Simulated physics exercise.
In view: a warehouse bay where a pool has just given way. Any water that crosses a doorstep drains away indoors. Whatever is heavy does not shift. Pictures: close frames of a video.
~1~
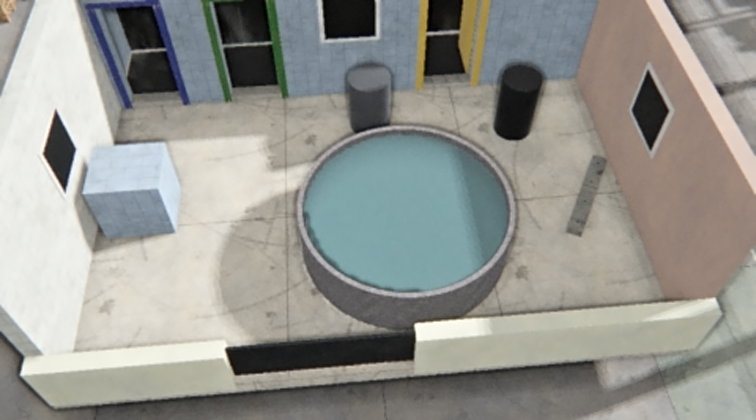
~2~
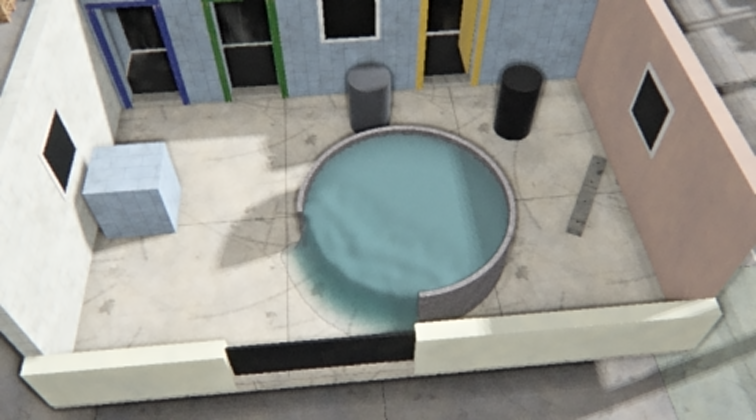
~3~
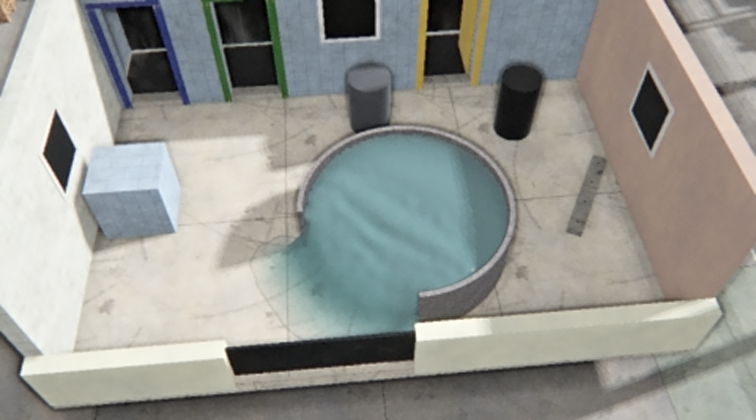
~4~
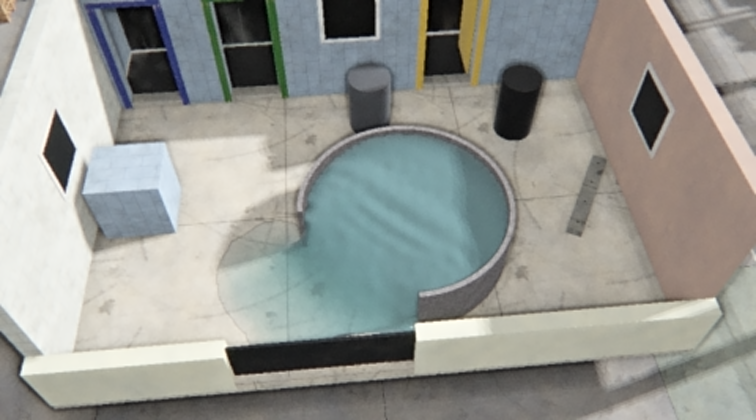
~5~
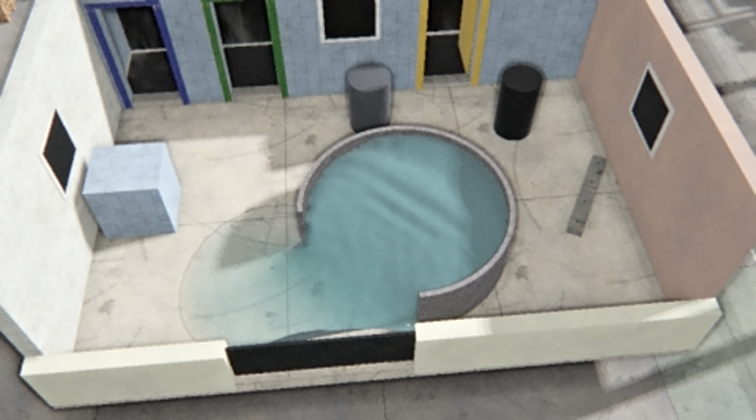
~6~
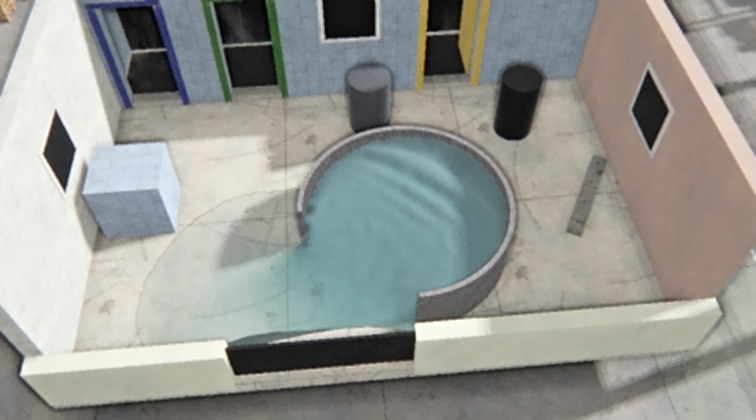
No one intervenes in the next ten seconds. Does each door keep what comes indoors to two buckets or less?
The green door counts as over; the blue door counts as over; the yellow door counts as not over.
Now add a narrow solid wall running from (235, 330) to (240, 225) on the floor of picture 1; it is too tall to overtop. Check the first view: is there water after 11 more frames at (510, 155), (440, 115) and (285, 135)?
Untouched, untouched, submerged.
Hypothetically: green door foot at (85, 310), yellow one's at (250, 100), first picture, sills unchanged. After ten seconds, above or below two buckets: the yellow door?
The yellow door overflows.
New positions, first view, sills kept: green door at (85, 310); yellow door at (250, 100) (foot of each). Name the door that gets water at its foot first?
Looks like the door marked green.
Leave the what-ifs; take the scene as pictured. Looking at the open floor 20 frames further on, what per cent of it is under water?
My estimate is roughly 60 percent.
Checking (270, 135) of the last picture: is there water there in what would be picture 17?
Lab note - point status: Unflooded.
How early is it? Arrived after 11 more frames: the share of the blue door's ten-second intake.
Close to 0 percent.
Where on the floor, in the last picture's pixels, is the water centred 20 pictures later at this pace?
Somewhere around (295, 267) in the last view.
A moment on, water covers 35 % of the floor; the green door not reached, the blue door not reached, the yellow door not reached.
Next, water covers 40 % of the floor; the green door not reached, the blue door not reached, the yellow door not reached.
Then, water covers 60 % of the floor; the green door wet at the sill, nothing in, the blue door over two buckets in, the yellow door not reached.
Later, water covers 90 % of the floor; the green door over two buckets in, the blue door far over two buckets in, the yellow door wet at the sill, nothing in.
In the end, water covers 100 % of the floor; the green door far over two buckets in, the blue door far over two buckets in, the yellow door wet at the sill, nothing in.
